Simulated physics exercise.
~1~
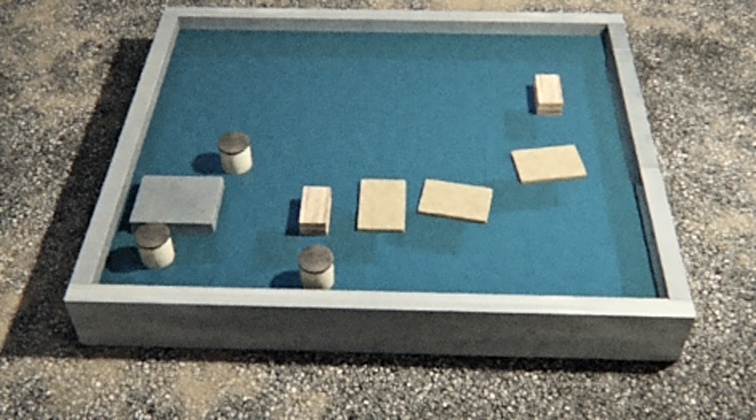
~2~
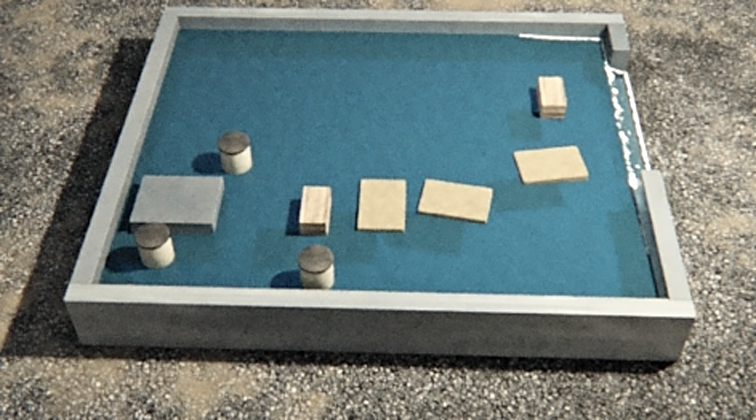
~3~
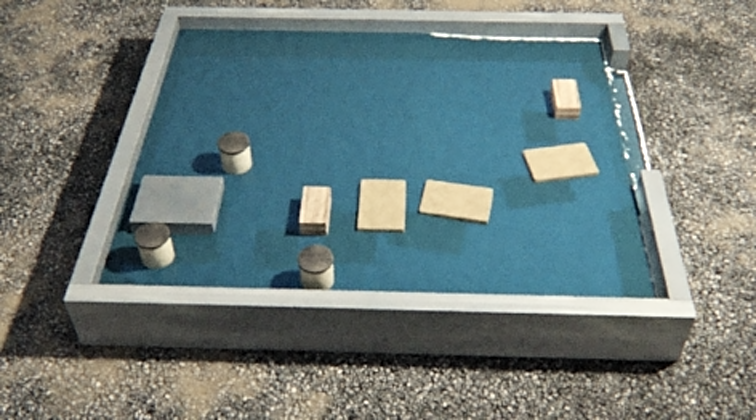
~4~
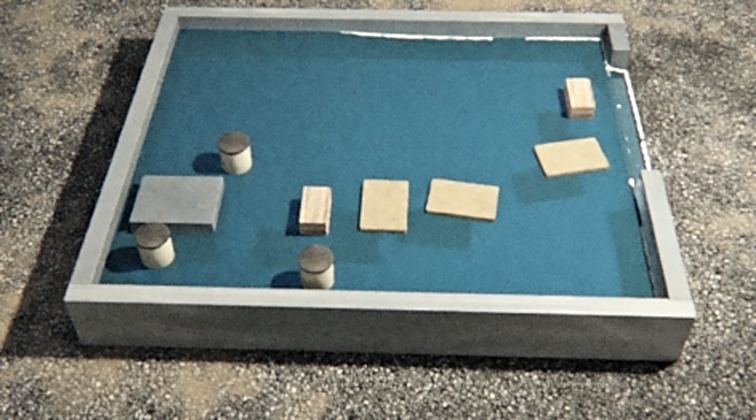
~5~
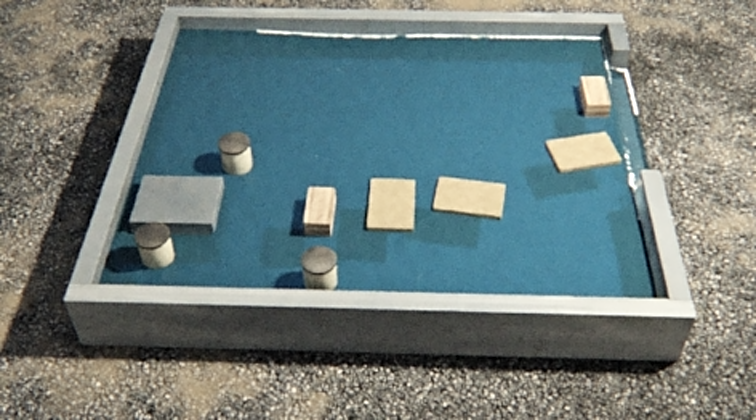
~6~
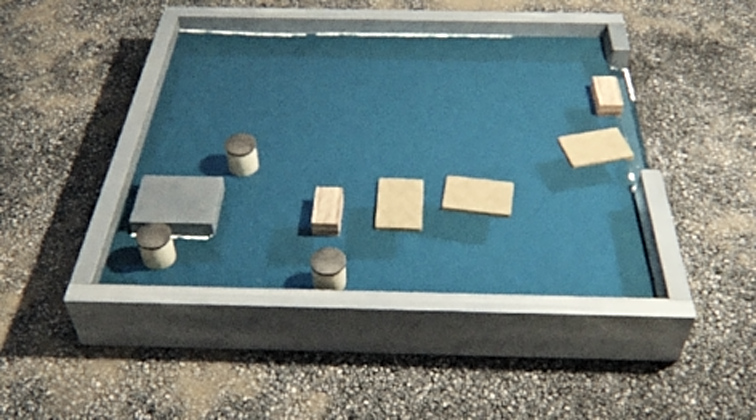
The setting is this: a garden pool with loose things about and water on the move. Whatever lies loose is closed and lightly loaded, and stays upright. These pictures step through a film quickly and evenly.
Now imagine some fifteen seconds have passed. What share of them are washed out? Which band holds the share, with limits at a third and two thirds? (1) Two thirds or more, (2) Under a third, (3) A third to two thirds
(3) A third to two thirds.
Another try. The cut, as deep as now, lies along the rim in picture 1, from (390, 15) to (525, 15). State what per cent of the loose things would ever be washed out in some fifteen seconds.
Fraction out: Near 10 %.
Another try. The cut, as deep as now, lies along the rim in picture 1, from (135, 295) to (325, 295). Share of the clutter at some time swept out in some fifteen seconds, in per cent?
I reckon 50 percent.
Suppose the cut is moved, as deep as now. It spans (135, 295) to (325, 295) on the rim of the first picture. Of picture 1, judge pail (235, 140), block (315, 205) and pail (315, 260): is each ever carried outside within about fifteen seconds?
One by one: Held indoors; exits; exits.
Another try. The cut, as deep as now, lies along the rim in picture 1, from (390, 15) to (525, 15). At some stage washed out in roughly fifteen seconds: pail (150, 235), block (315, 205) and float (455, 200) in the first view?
Taking them as listed: Never leaves, never leaves, never leaves.
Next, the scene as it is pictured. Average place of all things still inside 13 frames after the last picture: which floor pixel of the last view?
Roughly at (372, 239) in the last view.
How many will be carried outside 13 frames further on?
That makes 2.
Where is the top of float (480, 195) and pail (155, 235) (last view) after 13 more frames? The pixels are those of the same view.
The first should be around (553, 171) and the second around (181, 240).
A moment on, 2 of 8 are out; 6 afloat.
Next, 2 of 8 are out; 6 afloat.
Later, 3 of 8 are out; 5 afloat.
In the end, 3 of 8 are out; 5 afloat.
